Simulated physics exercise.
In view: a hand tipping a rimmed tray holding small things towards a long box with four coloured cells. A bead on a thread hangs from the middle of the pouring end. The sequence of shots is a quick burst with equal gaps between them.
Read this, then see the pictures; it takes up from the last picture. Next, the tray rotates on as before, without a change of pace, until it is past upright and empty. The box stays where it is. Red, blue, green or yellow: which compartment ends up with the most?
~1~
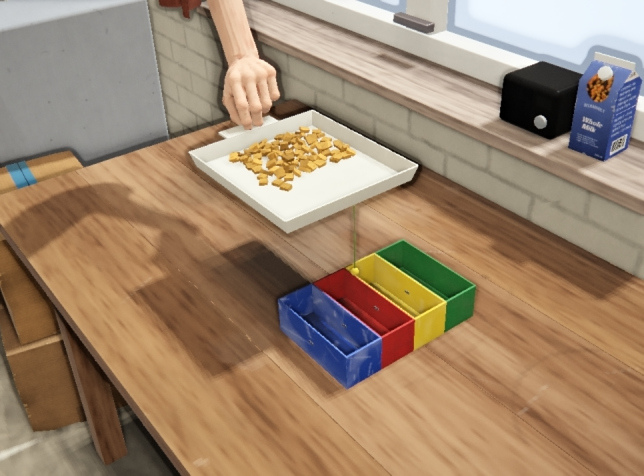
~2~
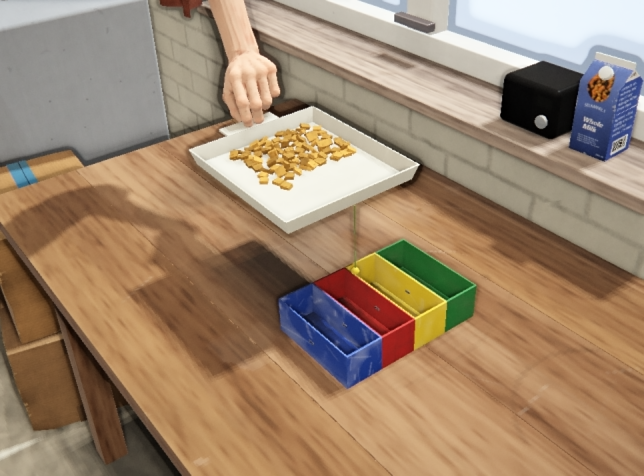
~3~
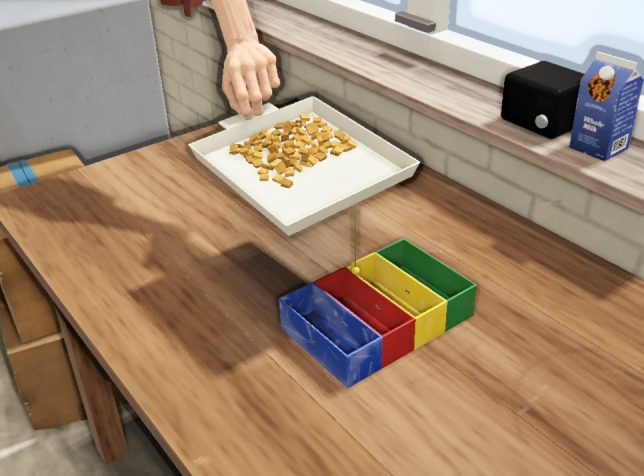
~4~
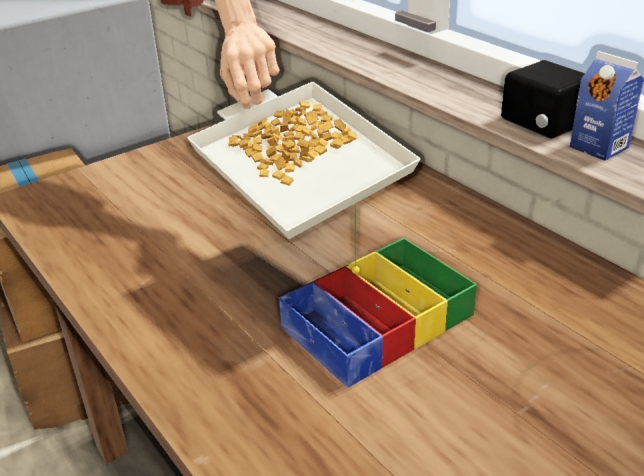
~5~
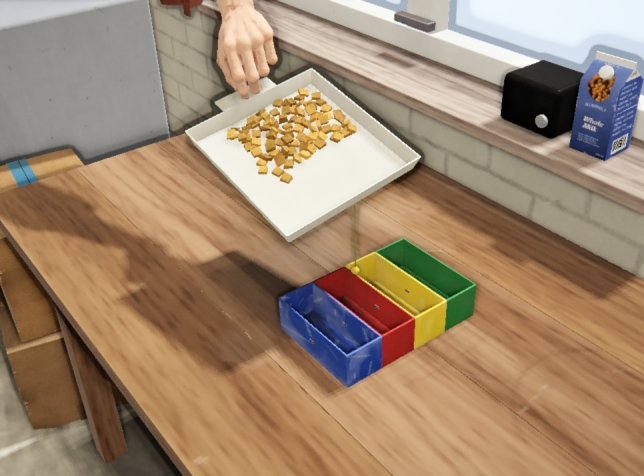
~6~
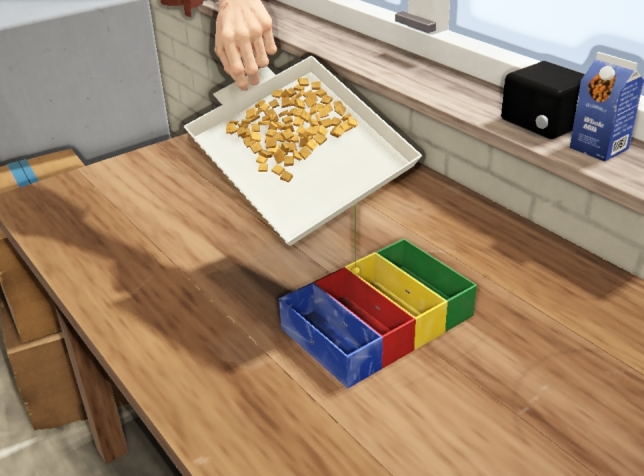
The blue one.
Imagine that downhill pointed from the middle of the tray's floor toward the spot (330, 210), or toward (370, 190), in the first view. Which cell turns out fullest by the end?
The cell in blue, then the green cell.
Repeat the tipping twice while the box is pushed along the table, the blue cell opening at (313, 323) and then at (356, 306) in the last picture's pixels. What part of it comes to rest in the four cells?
Estimate: 80 % first, 10 % second.
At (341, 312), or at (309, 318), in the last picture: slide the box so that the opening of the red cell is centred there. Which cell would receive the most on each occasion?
At the first place blue, at the second red.
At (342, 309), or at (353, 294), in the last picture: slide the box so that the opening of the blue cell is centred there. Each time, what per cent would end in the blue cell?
Respectively 20 % and 0 %.
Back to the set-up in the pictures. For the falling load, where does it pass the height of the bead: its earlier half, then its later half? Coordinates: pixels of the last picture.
The opening part goes through (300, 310); what follows goes through (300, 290).
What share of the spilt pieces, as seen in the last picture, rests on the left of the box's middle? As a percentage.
Roughly 100 in a hundred.
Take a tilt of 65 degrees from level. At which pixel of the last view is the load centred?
Near the pixel (294, 207).
Shortly afterwards, tray tipped steeply; the whole lot on the tray.
Next, tray tipped past a quarter turn; near a quarter on the tray; near half in the blue cell; near a third falling or outside the box.
Some moments later, tray tipped past a quarter turn; near two thirds in the blue cell; near a third falling or outside the box.
In the end, tray tipped past a quarter turn; near two thirds in the blue cell; none at all in the red cell; none at all in the yellow cell; none at all in the green cell; near a third outside the box.
